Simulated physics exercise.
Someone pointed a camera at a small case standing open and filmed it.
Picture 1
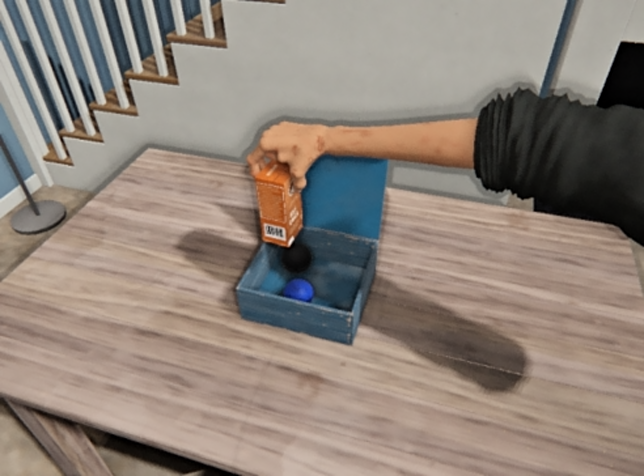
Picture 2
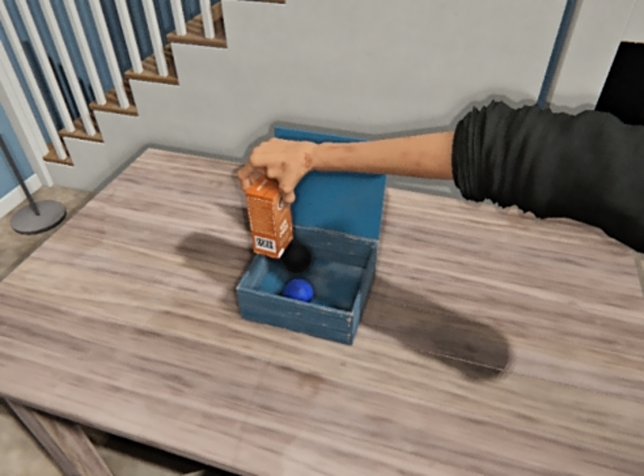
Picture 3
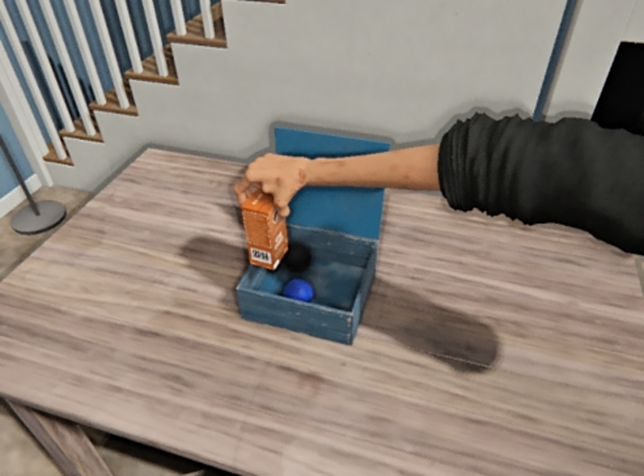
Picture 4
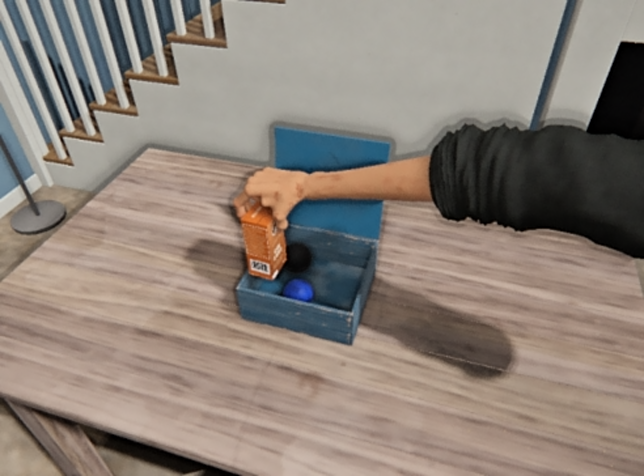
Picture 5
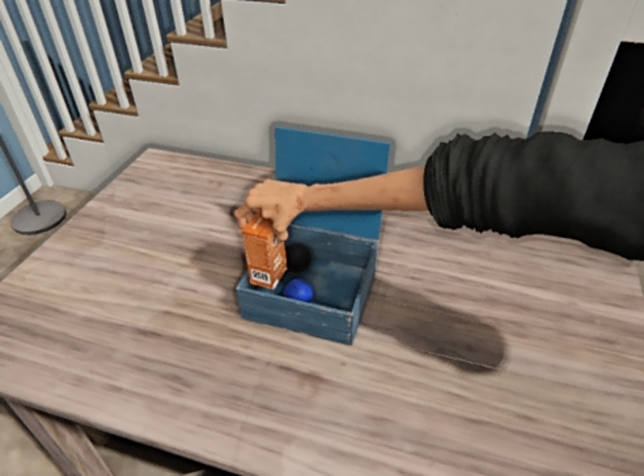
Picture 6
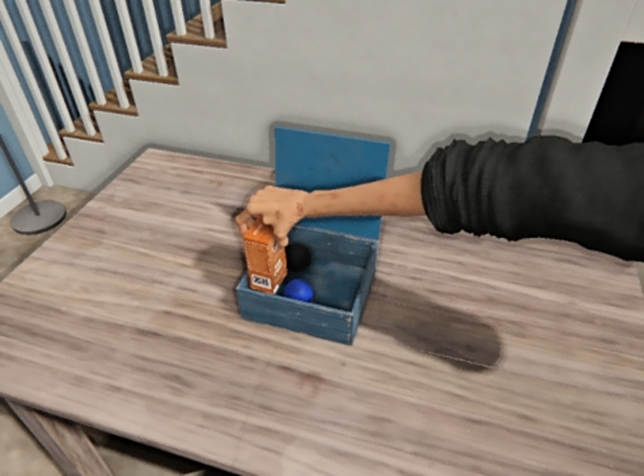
A hand lowers an orange carton into an open blue box beside a blue ball.
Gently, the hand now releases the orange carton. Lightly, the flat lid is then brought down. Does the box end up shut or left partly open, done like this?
It ends up partly open.
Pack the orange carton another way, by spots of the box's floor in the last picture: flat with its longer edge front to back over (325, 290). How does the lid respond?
Put it in like that and the lid gets all the way down.
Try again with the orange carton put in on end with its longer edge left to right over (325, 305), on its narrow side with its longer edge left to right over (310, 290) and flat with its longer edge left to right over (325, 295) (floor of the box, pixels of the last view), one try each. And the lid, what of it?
So, one: It remains raised; two: It drops fully; three: It drops fully.
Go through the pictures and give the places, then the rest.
In the first picture, still above its spot; orange carton (280, 204).
In the second picture, still above its spot; orange carton (270, 217).
In the third picture, still above its spot; orange carton (266, 229).
In the fourth picture, still above its spot; orange carton (265, 241).
In the fifth picture, still above its spot; orange carton (266, 251).
In the sixth picture, in place under the hand; orange carton (266, 256).
Then, 0.40 s on from there, orange carton turned 4° from how it was put near (275, 280); blue ball shifted a little.
Then, 1.30 s on from there, lid 79° above the rim; orange carton shifted about its own width near (276, 280); blue ball shifted about its own width.
Then, 1.70 s on from there, lid 49° above the rim; orange carton shifted about its own width near (276, 280); blue ball shifted about its own width.
Then, 3.10 s on from there, lid 23° above the rim; orange carton shifted about its own width near (276, 280); blue ball shifted about its own width.
In the end, lid 23° above the rim; moved from the start, blue ball and orange carton; black ball unmoved. At the end, from the last picture's camera, orange carton near (276, 280).
